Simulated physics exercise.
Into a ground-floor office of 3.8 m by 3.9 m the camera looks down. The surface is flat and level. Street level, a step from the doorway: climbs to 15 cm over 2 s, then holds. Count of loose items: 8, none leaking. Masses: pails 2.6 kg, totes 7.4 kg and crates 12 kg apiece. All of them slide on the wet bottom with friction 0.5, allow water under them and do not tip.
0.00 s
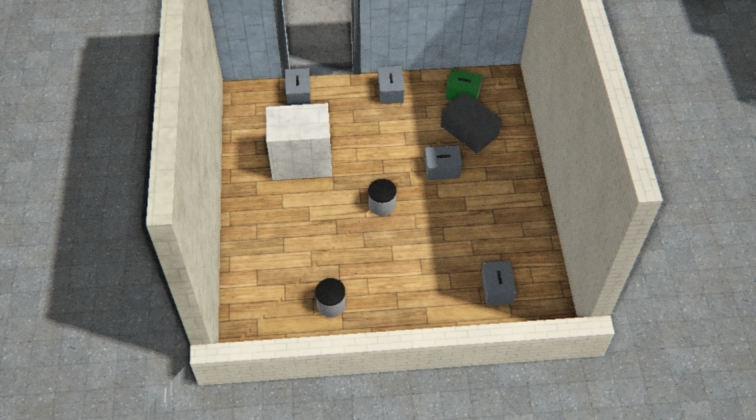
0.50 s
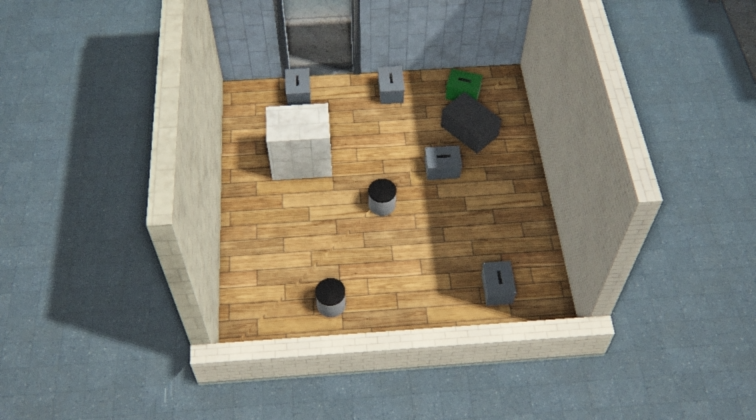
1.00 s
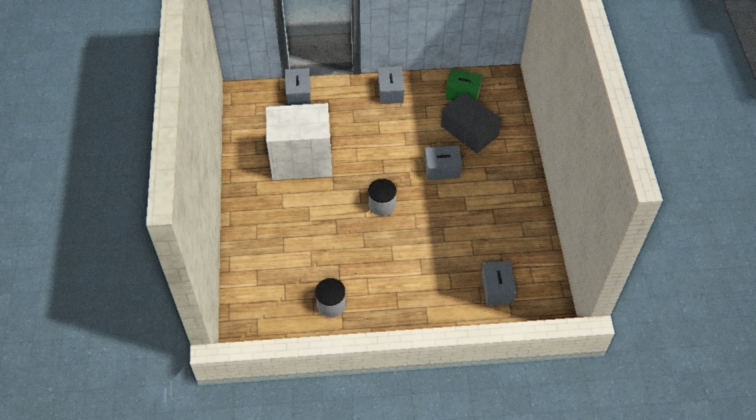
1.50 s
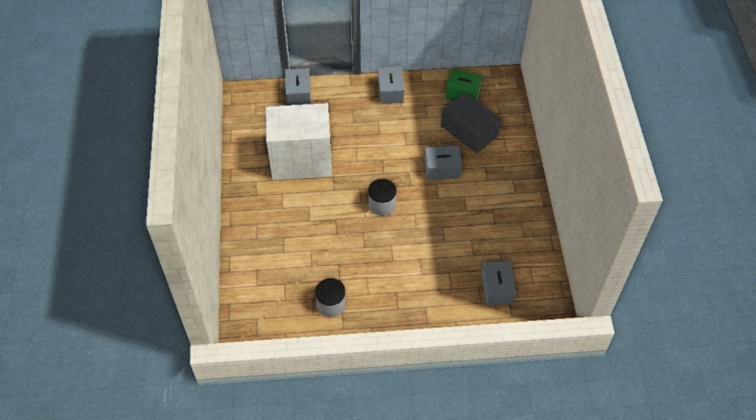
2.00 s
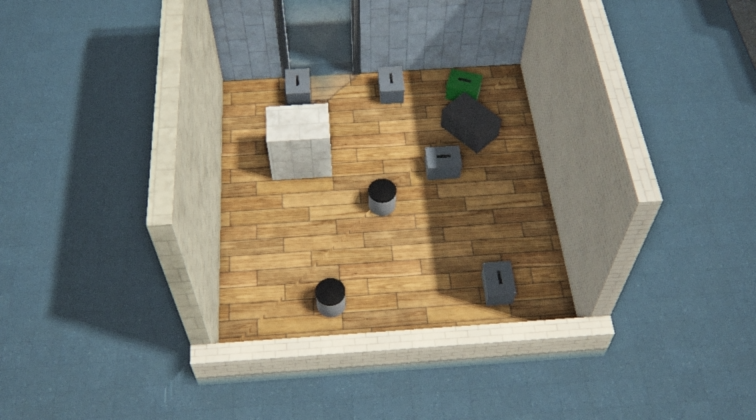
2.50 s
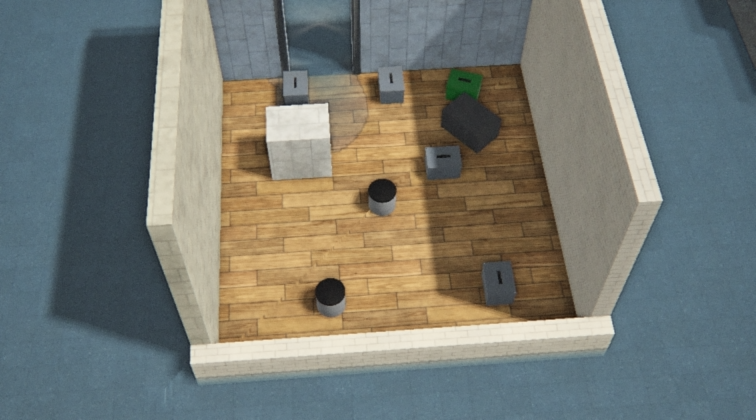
Water covering the paving around a walled room with a wood floor, then spreading thinly through the doorway as the boxes stay still.
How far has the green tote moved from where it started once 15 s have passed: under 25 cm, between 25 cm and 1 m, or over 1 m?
It is going to stay near home.
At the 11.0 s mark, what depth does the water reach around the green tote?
Depth approx. 3 cm.
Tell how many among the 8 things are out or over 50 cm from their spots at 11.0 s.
Tally: 4.
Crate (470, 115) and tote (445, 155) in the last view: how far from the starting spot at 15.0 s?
In turn: 0 cm, 140 cm.
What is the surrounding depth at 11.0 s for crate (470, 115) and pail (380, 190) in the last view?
Roughly 3 and 7 cm.
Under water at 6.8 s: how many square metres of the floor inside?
Close to 12 m2, I'd say.
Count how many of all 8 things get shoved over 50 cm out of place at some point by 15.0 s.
4.
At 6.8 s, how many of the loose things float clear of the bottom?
Count at that moment: 1.
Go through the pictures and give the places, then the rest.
The first picture shows the green tote at (465, 81), on the bottom; 0.0 m2 under water; 0 of 8 have shifted.
The second picture shows the green tote at (465, 81) rests on the ground; water covers 0.0 m2; 0 of 8 have shifted.
The third picture shows the green tote at (465, 81), on the bottom; 0.0 m2 under water; 0 of 8 have shifted.
The fourth picture shows the green tote at (465, 81) rests on the ground; 0.0 m2 under water; 0 of 8 have shifted.
The fifth picture shows the green tote at (465, 81), on the bottom; water covers 0.2 m2; 0 of 8 have shifted.
The sixth picture shows the green tote at (465, 81) rests on the ground; water covers 0.8 m2; 0 of 8 have shifted.
After 3.5 s the green tote is near (465, 81), 0.0 m from its start, aground; 0 afloat.
After 6.8 s the green tote is near (465, 81), 0.0 m from its start, aground; 1 afloat.
After 11.0 s the green tote is near (465, 81), 0.0 m from its start, aground; 3 afloat.
After 15.0 s the green tote is near (464, 81), 0.0 m from its start, aground; 6 afloat.
